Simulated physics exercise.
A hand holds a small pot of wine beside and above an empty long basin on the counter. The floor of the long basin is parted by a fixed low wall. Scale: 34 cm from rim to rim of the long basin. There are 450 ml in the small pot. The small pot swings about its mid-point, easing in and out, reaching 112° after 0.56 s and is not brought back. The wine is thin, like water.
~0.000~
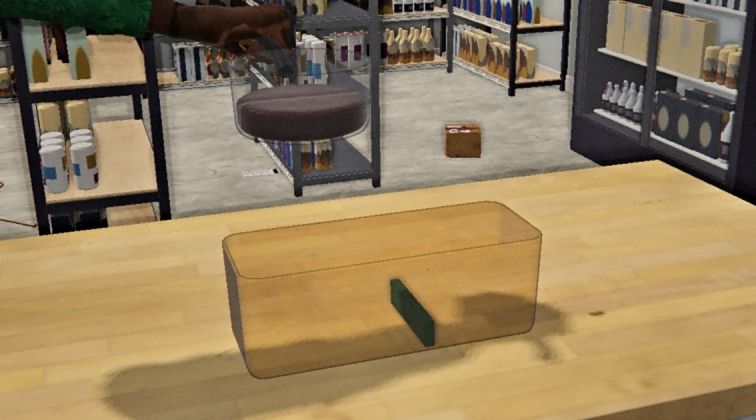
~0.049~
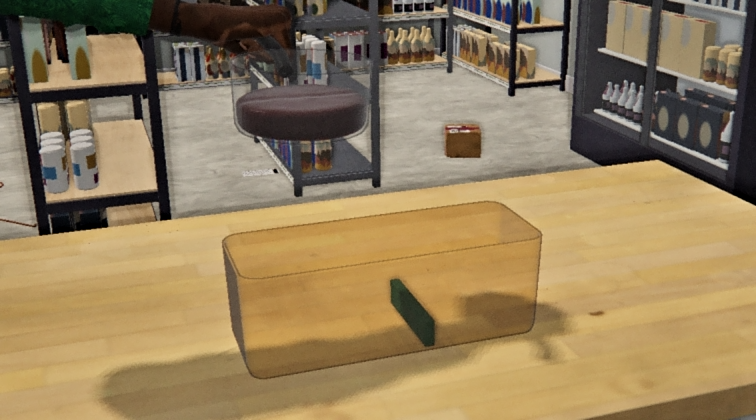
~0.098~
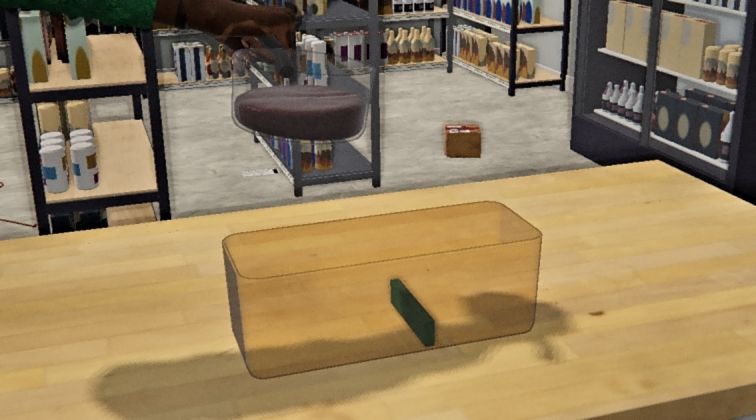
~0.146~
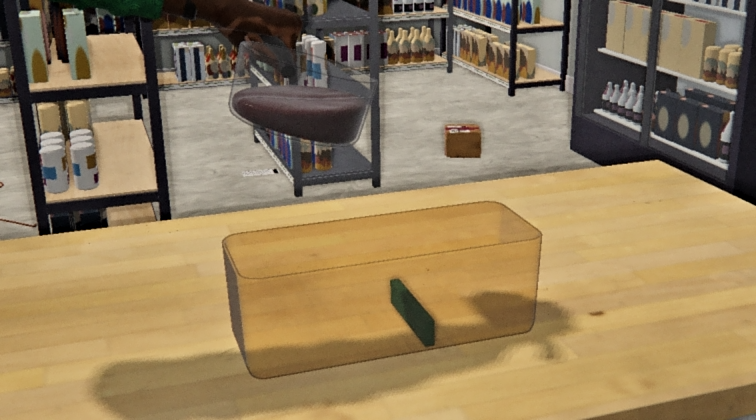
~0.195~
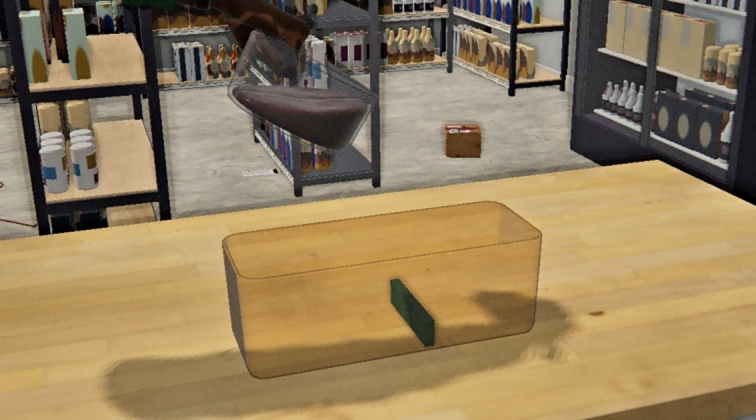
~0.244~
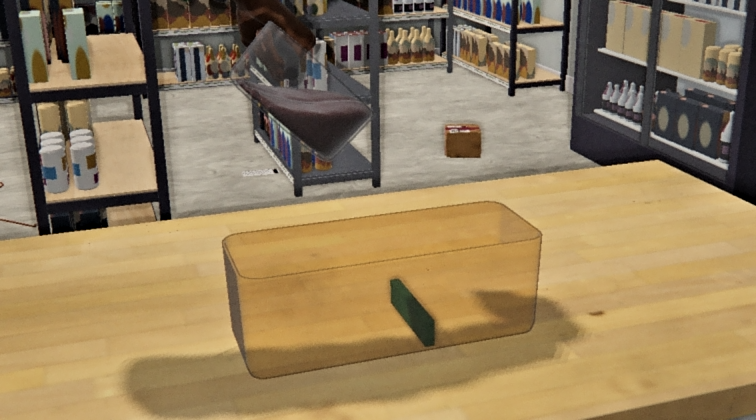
A hand tilting a small clear pot of dark red wine steadily rightward above an empty amber basin on a wooden counter.
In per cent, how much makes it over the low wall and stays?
Roughly 29 per cent is past the wall.
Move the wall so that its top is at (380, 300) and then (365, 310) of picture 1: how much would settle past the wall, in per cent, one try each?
First 70, then 80 per cent.
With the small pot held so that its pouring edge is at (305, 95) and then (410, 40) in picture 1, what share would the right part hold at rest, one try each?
In turn about 15 and 70 per cent.
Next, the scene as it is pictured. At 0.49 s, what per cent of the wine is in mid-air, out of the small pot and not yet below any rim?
Some 54 per cent.
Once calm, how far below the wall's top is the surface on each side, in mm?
Some 20 mm on the left and 24 mm on the right.
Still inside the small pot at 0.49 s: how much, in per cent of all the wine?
About 16 per cent.
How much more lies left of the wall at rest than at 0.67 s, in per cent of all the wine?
Some 6 per cent.
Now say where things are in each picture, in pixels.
It leans 0°; its right rim is at (366, 58); the wine meets the walls at (236, 104) and (362, 92); the long basin's rim runs from (230, 259) to (521, 219); the wall's top is at (412, 300), in the first picture.
It leans 2°; its right rim is at (367, 61); the wine meets the walls at (236, 103) and (362, 93), in the second picture.
It leans 8°; its right rim is at (370, 68); the wine meets the walls at (235, 101) and (362, 94), in the third picture.
It leans 18°; its right rim is at (372, 80); the wine meets the walls at (232, 97) and (362, 96), in the fourth picture.
It leans 30°; its right rim is at (373, 95); the wine meets the walls at (230, 90) and (365, 99), in the fifth picture.
It leans 45°; its right rim is at (369, 113); the wine meets the walls at (237, 82) and (365, 102), in the sixth picture.
Then, 0.49 s in, the tilt is 108° and 17 per cent is still to pour, 19 is left of the wall and 9 right of it.
Then, 0.67 s in, the tilt is 112° and 3 per cent is still to pour, 62 is left of the wall and 27 right of it.
Then, 0.86 s in, the tilt is 112° and 0 per cent is still to pour, 68 is left of the wall and 28 right of it.
Then, 1.06 s in, the tilt is 112° and 0 per cent is still to pour, 68 is left of the wall and 29 right of it.
Finally, 68 per cent lies left of the wall, 29 right of it and 3 outside.
